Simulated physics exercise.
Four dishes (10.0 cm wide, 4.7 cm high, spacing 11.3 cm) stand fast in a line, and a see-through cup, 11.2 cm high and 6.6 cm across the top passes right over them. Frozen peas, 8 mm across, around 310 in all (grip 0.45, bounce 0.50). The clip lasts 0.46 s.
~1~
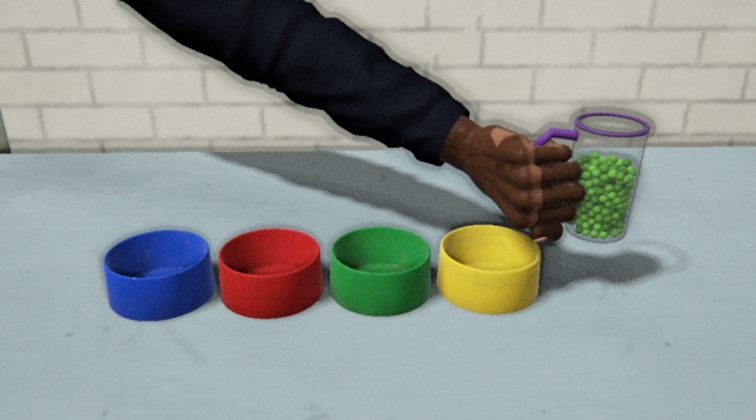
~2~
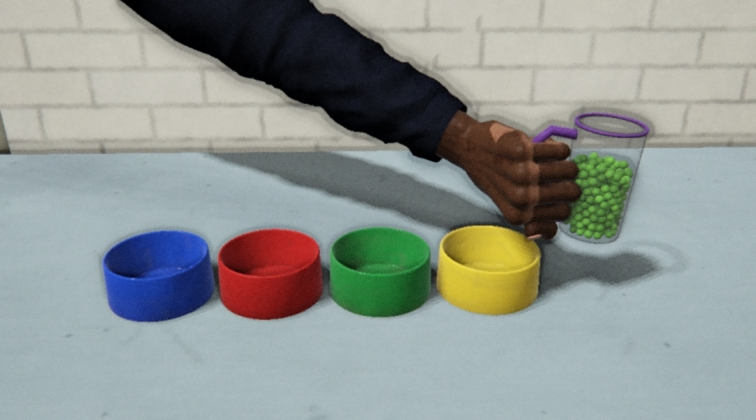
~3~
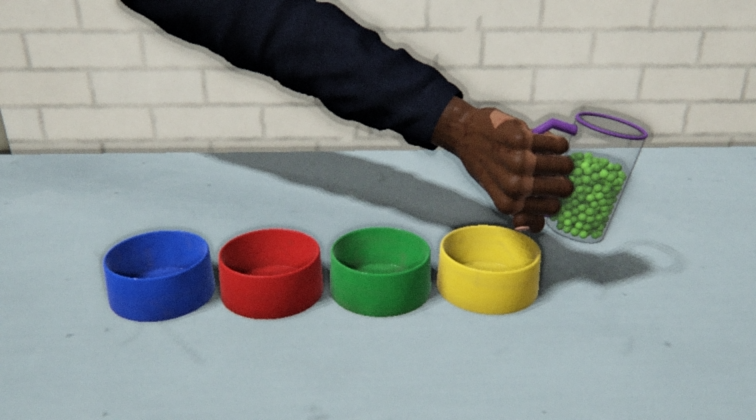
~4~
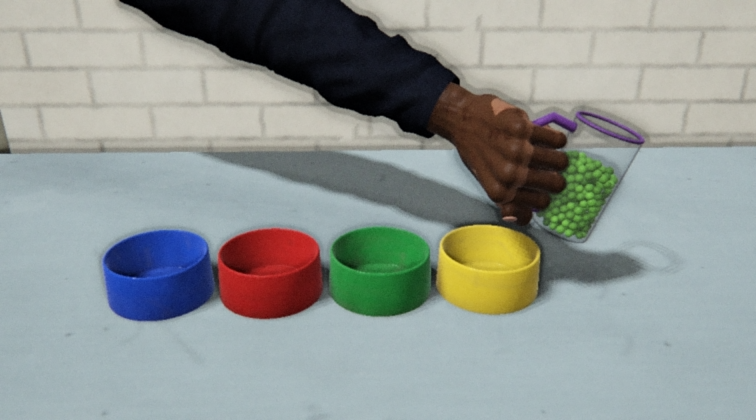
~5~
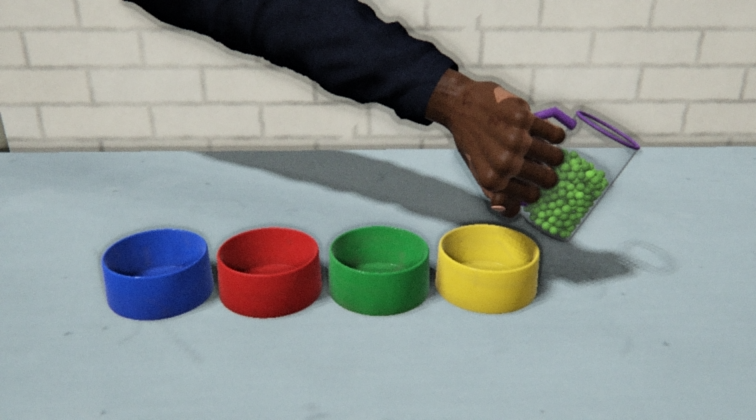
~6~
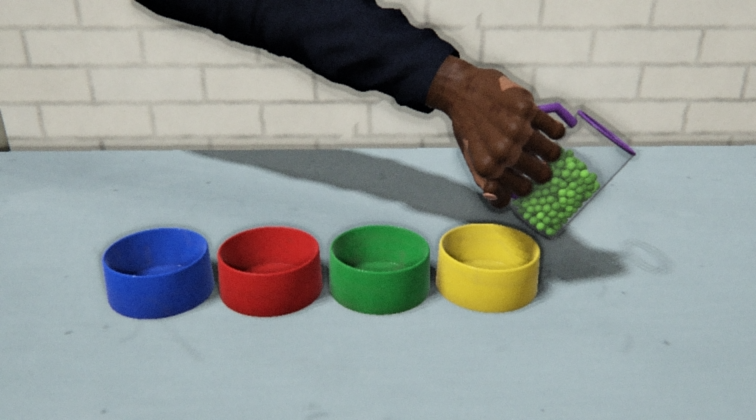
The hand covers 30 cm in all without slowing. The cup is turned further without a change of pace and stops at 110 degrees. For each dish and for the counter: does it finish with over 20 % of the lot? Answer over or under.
Red: Under, blue: Under, green: Under, yellow: Over, counter: Over.
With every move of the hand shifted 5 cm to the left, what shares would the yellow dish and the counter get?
In that case yellow 90; counter 10.
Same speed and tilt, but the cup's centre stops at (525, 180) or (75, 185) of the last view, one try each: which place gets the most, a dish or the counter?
The winner: Counter, then yellow.
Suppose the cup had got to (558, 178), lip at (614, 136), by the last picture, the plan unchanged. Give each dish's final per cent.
Red 0, blue 0, green 100, yellow 0.
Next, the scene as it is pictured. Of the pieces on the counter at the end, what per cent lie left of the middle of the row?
Some 0 per cent.
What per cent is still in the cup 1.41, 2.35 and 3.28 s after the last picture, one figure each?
In turn: 20, 0, 0.
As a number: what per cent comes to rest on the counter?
Roughly 35 per cent.
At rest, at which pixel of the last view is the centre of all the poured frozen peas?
Around (510, 276).
Then, 1.41 s after the last picture, tilt 110 degrees; cup holds 20 %, yellow 45 %.
Then, 2.35 s after the last picture, tilt 110 degrees; cup holds 0 %, yellow 65 %.
Then, 3.28 s after the last picture, tilt 110 degrees; cup holds 0 %, yellow 65 %.
In the end, red 0 %, blue 0 %, green 0 %, yellow 65 %, counter 35 %.
